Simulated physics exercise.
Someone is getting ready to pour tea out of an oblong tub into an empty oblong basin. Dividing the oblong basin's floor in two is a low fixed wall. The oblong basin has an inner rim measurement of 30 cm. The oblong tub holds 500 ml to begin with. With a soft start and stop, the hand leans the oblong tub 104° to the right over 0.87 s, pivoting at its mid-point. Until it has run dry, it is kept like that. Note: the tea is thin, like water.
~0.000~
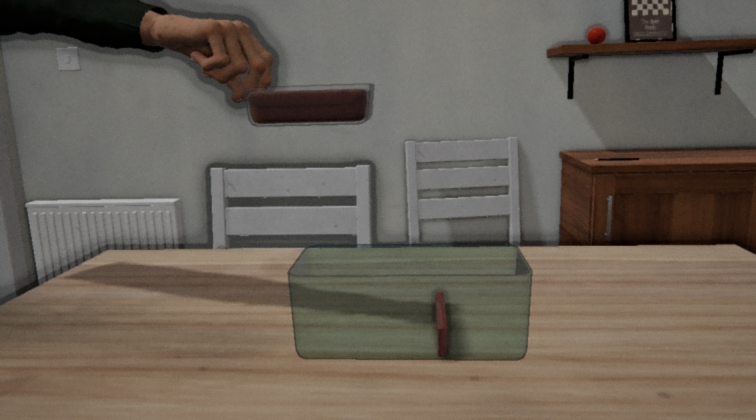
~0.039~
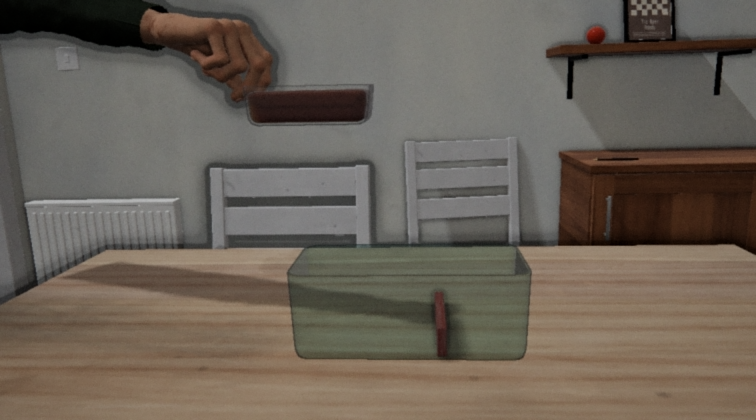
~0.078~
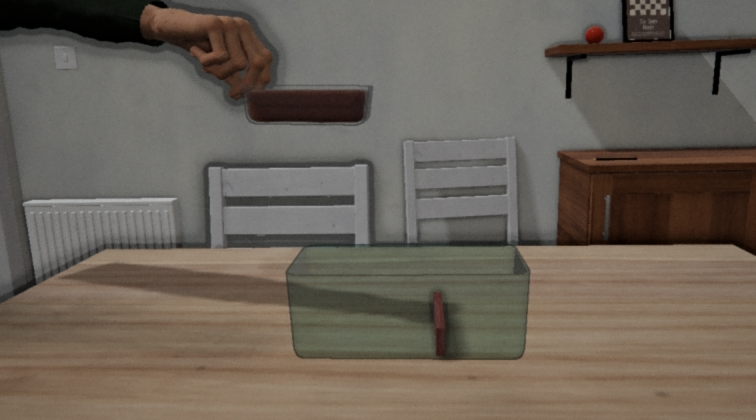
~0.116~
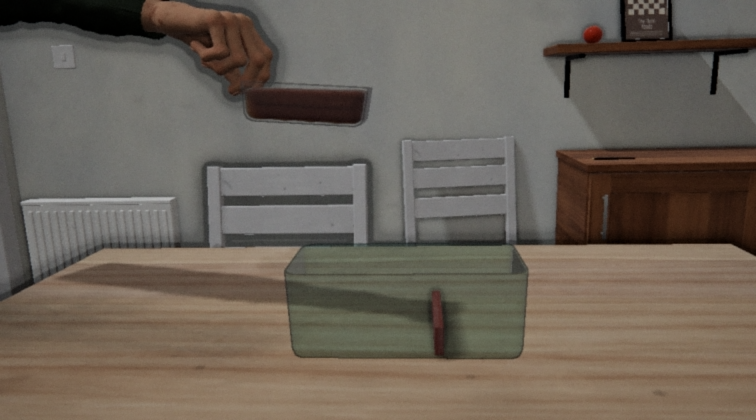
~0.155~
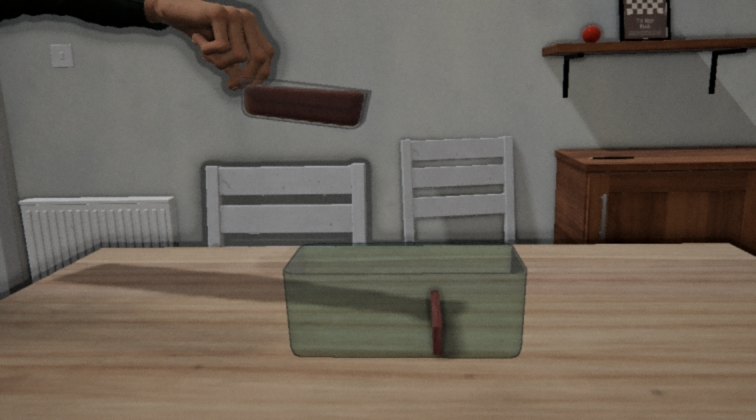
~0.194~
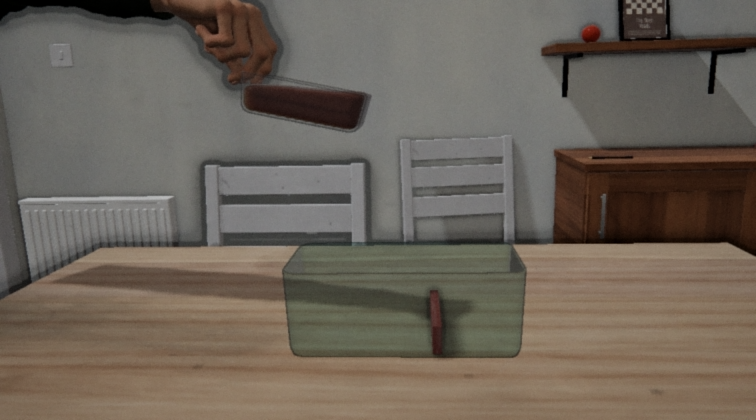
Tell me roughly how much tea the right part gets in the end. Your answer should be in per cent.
It gets about 45 per cent.
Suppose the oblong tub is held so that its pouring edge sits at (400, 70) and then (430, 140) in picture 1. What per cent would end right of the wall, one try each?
It comes to 65 per cent, and then 70 per cent.
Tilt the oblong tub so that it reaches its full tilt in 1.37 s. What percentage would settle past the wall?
50 per cent.
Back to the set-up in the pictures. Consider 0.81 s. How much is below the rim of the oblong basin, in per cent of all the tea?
Value: Approx. 88 %.
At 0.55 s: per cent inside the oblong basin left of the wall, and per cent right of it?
10 per cent left and 6 right, roughly.
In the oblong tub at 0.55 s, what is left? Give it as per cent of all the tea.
Around 14 percent.
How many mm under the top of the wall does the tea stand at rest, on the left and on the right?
Left roughly 30 mm; right roughly 22 mm.
Then, 0.55 s in, the tilt is 72° and 15 per cent is still to pour, 11 is left of the wall and 6 right of it.
Then, 0.81 s in, the tilt is 103° and 2 per cent is still to pour, 41 is left of the wall and 47 right of it.
Then, 1.08 s in, the tilt is 104° and 0 per cent is still to pour, 47 is left of the wall and 45 right of it.
Then, 1.37 s in, the tilt is 104° and 0 per cent is still to pour, 47 is left of the wall and 45 right of it.
Finally, 47 per cent lies left of the wall, 45 right of it and 8 outside.
